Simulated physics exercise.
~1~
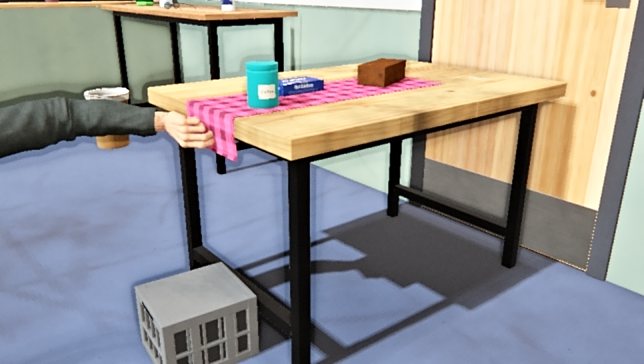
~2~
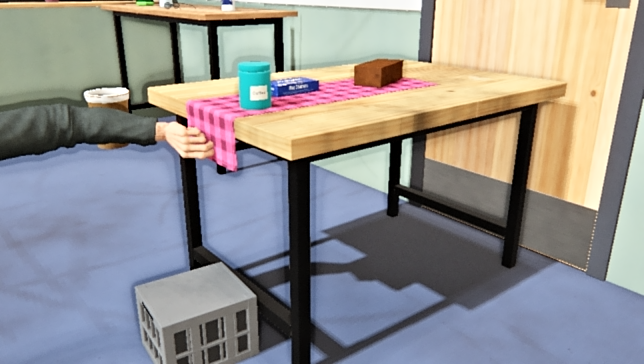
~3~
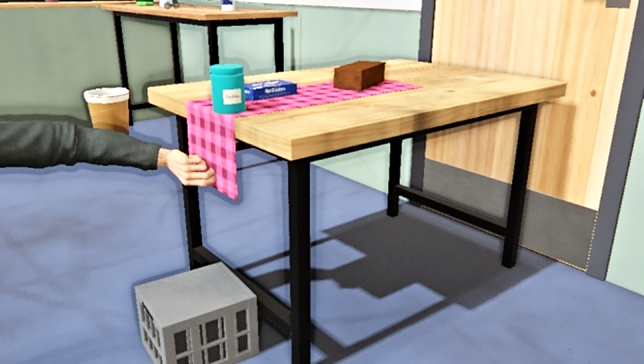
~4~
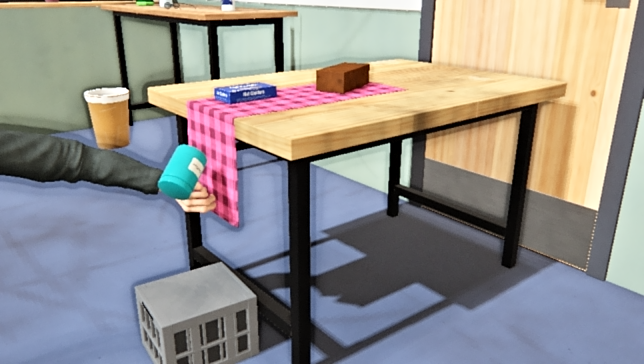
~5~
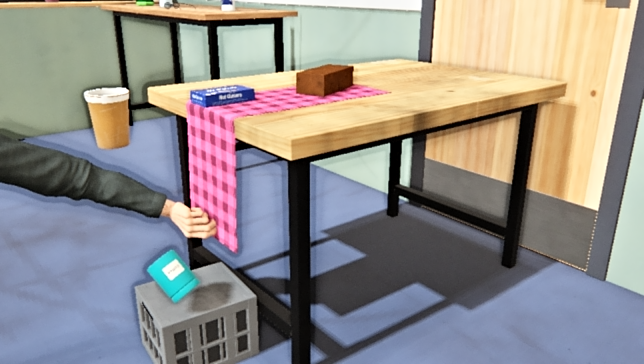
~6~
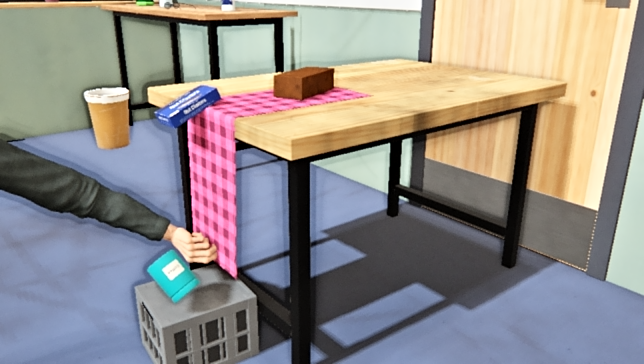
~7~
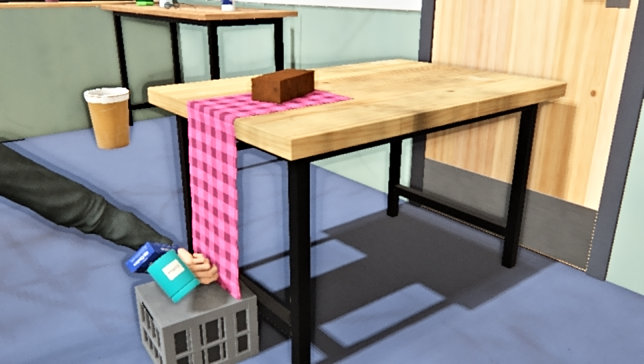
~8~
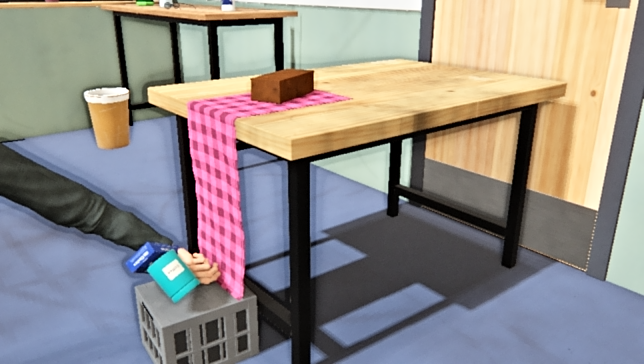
In a room with a blue floor and pale green walls, a still camera looks slightly down at a wooden workbench with black legs. A pink checked cloth lies over its left end, holding a turquoise jar, a blue packet and a brown brick, with a grey crate below. A hand at the left pulls the cloth's hem downward, drawing everything leftward. The jar tips off the edge and lands upside down on the crate, then the packet tilts and drops beside it. The hem reaches the crate and stops, the brick still on the bench.
